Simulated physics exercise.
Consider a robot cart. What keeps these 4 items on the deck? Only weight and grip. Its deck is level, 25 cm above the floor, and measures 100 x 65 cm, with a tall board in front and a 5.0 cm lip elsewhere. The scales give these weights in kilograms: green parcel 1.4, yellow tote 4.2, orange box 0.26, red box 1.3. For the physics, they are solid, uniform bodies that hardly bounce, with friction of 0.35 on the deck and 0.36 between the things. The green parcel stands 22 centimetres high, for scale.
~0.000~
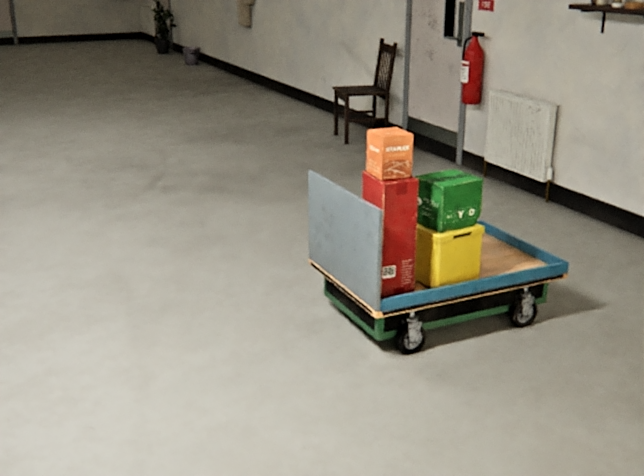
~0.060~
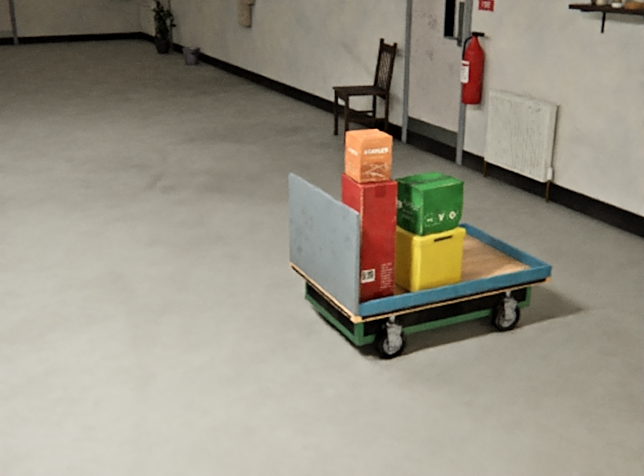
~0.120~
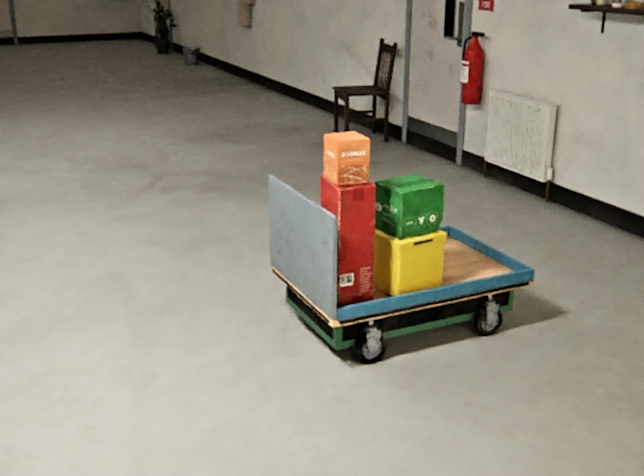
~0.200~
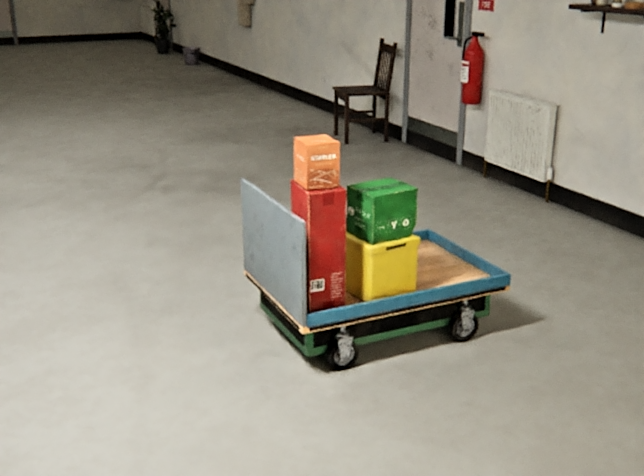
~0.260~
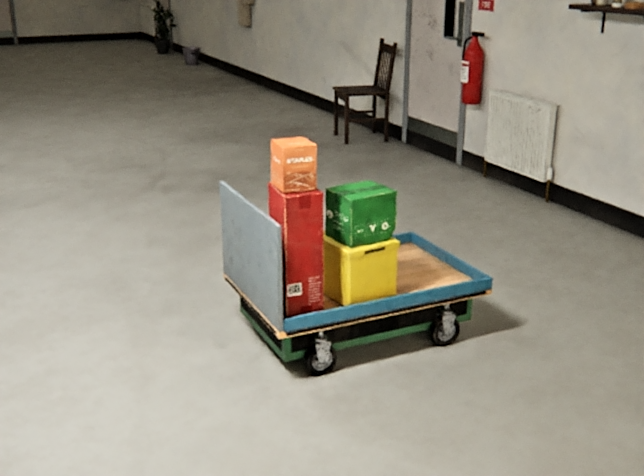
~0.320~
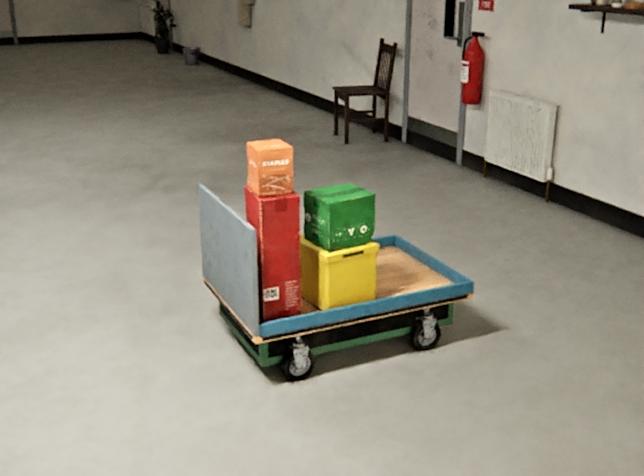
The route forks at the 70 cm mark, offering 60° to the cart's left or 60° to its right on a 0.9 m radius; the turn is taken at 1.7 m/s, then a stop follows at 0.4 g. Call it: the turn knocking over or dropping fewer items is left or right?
Left.
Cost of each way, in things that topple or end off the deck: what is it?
Turn left = 2, turn right = 3.
Turning left. By 0.72 s, cart has run 122 cm, turned 24°; green parcel 10 cm from its spot near (204, 249); yellow tote 7 cm from its spot near (206, 309); orange box 24 cm from its spot.
By 1.02 s, cart has run 173 cm, turned 55°; orange box now off the deck; green parcel 24 cm from its spot near (133, 305); yellow tote 16 cm from its spot near (157, 376).
By 1.42 s, cart has run 226 cm, turned 60°; red box now off the deck; green parcel 25 cm from its spot near (69, 402); yellow tote 16 cm from its spot.
When it is over (2.2 s), off the deck, orange box and red box; not toppled but over 10 cm from the start, green parcel and yellow tote. In the last view, green parcel near (52, 428).
Turning right instead, green parcel, orange box and red box tipped over or off the deck, 3 of 4 in all.
